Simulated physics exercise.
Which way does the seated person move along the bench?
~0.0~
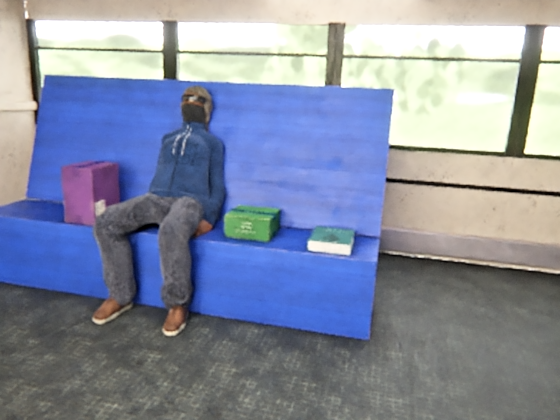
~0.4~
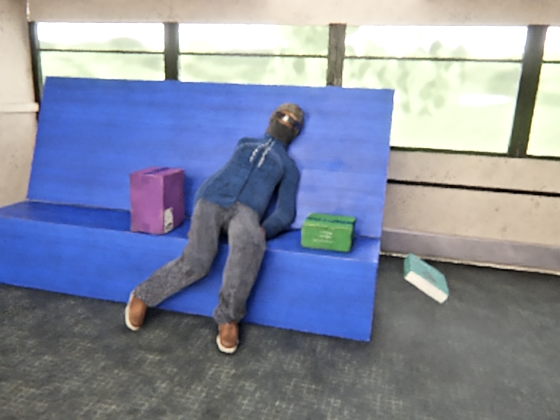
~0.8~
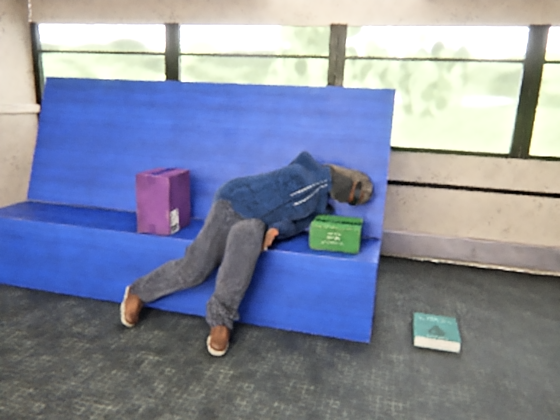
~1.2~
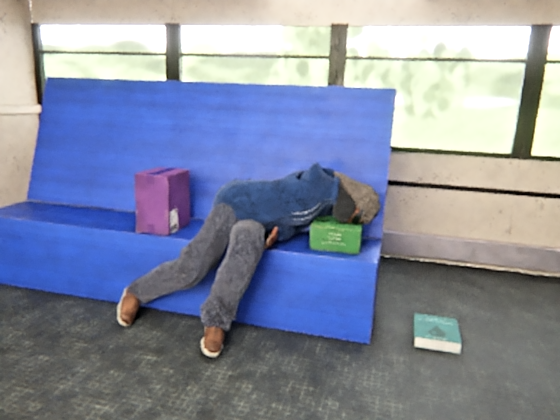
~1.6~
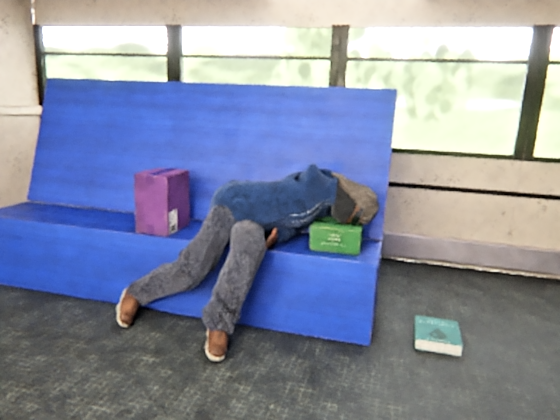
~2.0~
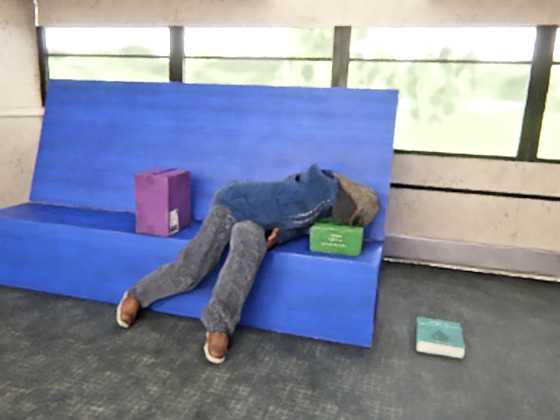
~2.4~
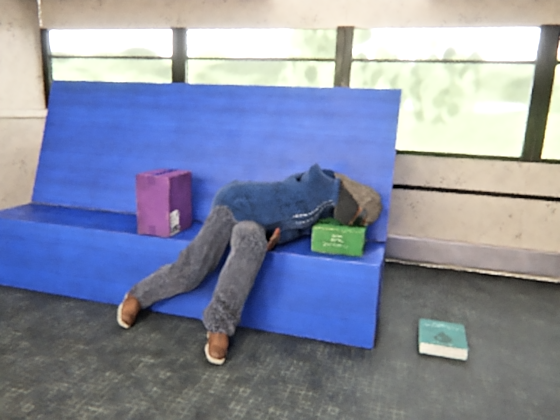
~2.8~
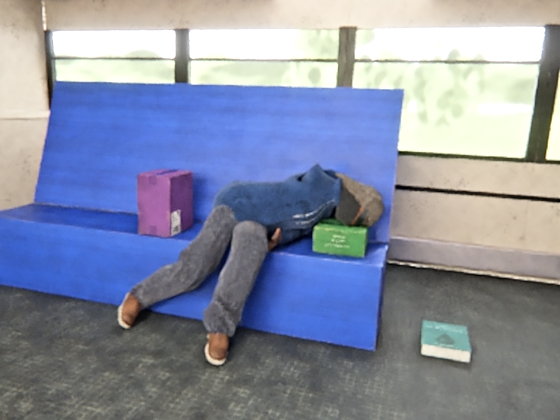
The person moves to the right, slumping over sideways toward the green carton.
